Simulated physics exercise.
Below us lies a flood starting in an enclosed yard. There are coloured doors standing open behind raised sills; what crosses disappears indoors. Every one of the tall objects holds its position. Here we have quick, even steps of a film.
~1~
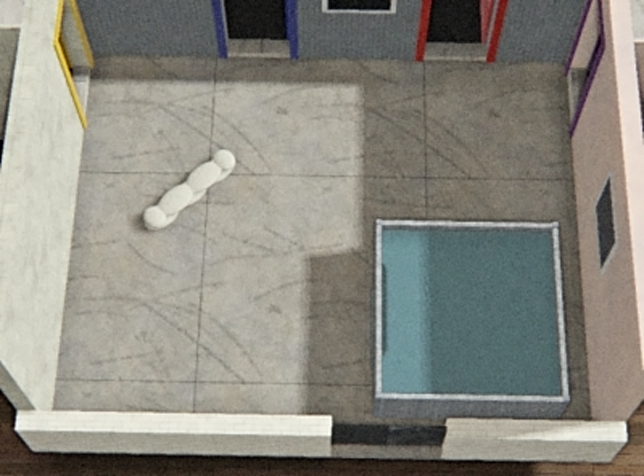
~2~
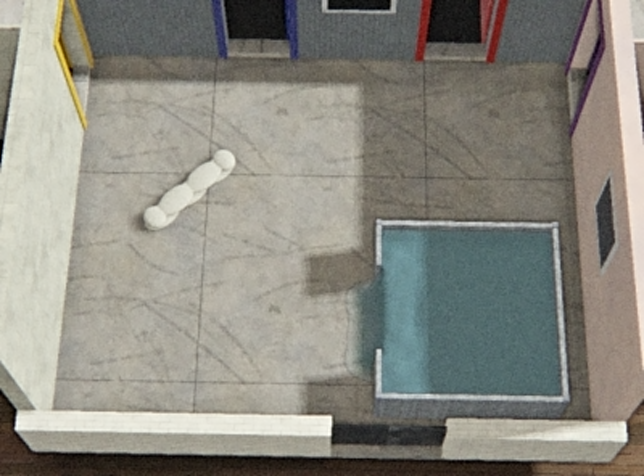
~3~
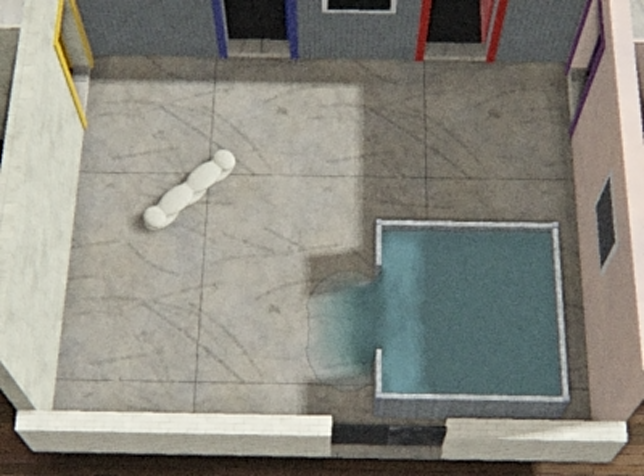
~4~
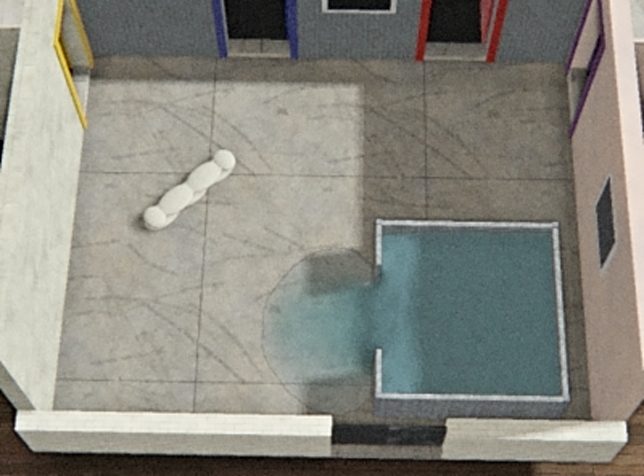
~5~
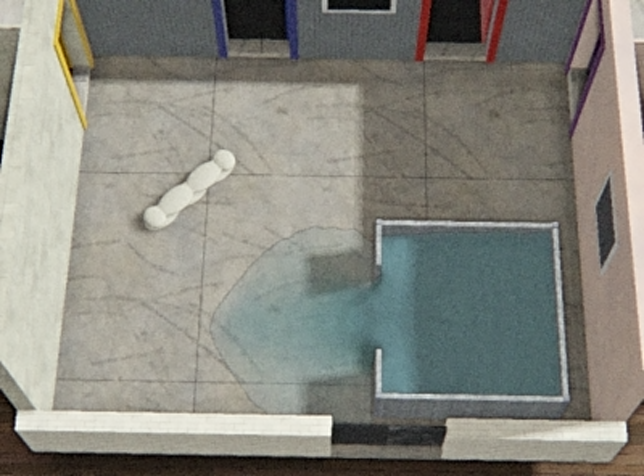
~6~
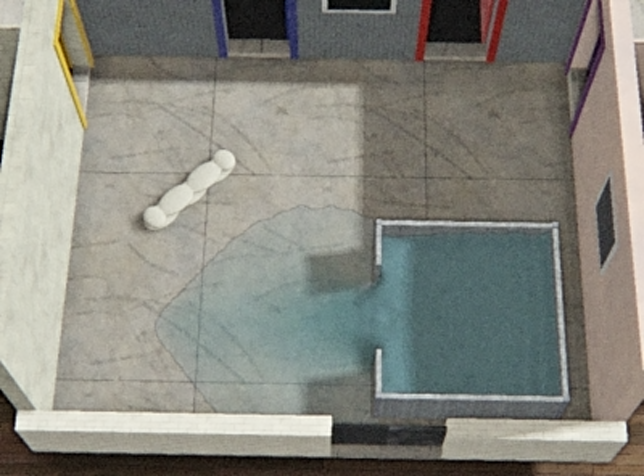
In an enclosed yard with coloured open doorways, a square tank of blue-green water sits whole at the lower right, near a lumpy white object. A gap opens in the tank's left side and water pours out, spreading leftward across the grey floor in a widening, thinning sheet while the white object stays still.
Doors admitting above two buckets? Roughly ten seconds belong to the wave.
Red door not above, blue door not above, purple door not above, yellow door above.
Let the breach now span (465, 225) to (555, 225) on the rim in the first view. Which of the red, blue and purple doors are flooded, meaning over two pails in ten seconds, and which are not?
Result - red: Past the mark; blue: Short of the mark; purple: Past the mark.
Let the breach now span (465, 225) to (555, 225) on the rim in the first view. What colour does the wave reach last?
It would be the yellow door.
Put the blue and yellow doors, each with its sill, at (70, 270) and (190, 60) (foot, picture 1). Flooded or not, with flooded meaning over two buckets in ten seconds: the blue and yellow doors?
Note: Blue beats the limit, yellow beats the limit.
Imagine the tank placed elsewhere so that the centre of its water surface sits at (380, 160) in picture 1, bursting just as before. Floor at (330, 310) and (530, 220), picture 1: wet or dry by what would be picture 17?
One after the other: Untouched, untouched.
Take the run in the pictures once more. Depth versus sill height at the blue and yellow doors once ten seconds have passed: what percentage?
Around 100 in a hundred for the first and 170 in a hundred for the second.
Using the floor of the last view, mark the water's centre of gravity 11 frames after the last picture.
Near (338, 327).
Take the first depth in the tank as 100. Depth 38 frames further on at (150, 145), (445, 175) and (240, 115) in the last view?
About 8, 2 and 12 per cent.
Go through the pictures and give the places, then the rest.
The water tank at (469, 310) is whole and still, in the first picture.
The front is at (360, 373), out from the gap at (380, 321), in the second picture.
Water pours out at (379, 323) and has run to (323, 373), in the third picture.
The front is at (268, 345), out from the gap at (379, 323), in the fourth picture.
Water pours out at (379, 323) and has run to (218, 335), in the fifth picture.
The front is at (163, 330), out from the gap at (379, 323), in the sixth picture.
A moment on, water covers 40 % of the floor; the red door not reached, the blue door not reached, the purple door not reached, the yellow door not reached.
Next, water covers 45 % of the floor; the red door not reached, the blue door not reached, the purple door not reached, the yellow door not reached.
Then, water covers 60 % of the floor; the red door not reached, the blue door wet at the sill, nothing in, the purple door not reached, the yellow door wet at the sill, nothing in.
Later, water covers 80 % of the floor; the red door wet at the sill, nothing in, the blue door under two buckets in, the purple door not reached, the yellow door over two buckets in.
In the end, water covers 95 % of the floor; the red door wet at the sill, nothing in, the blue door under two buckets in, the purple door wet at the sill, nothing in, the yellow door far over two buckets in.
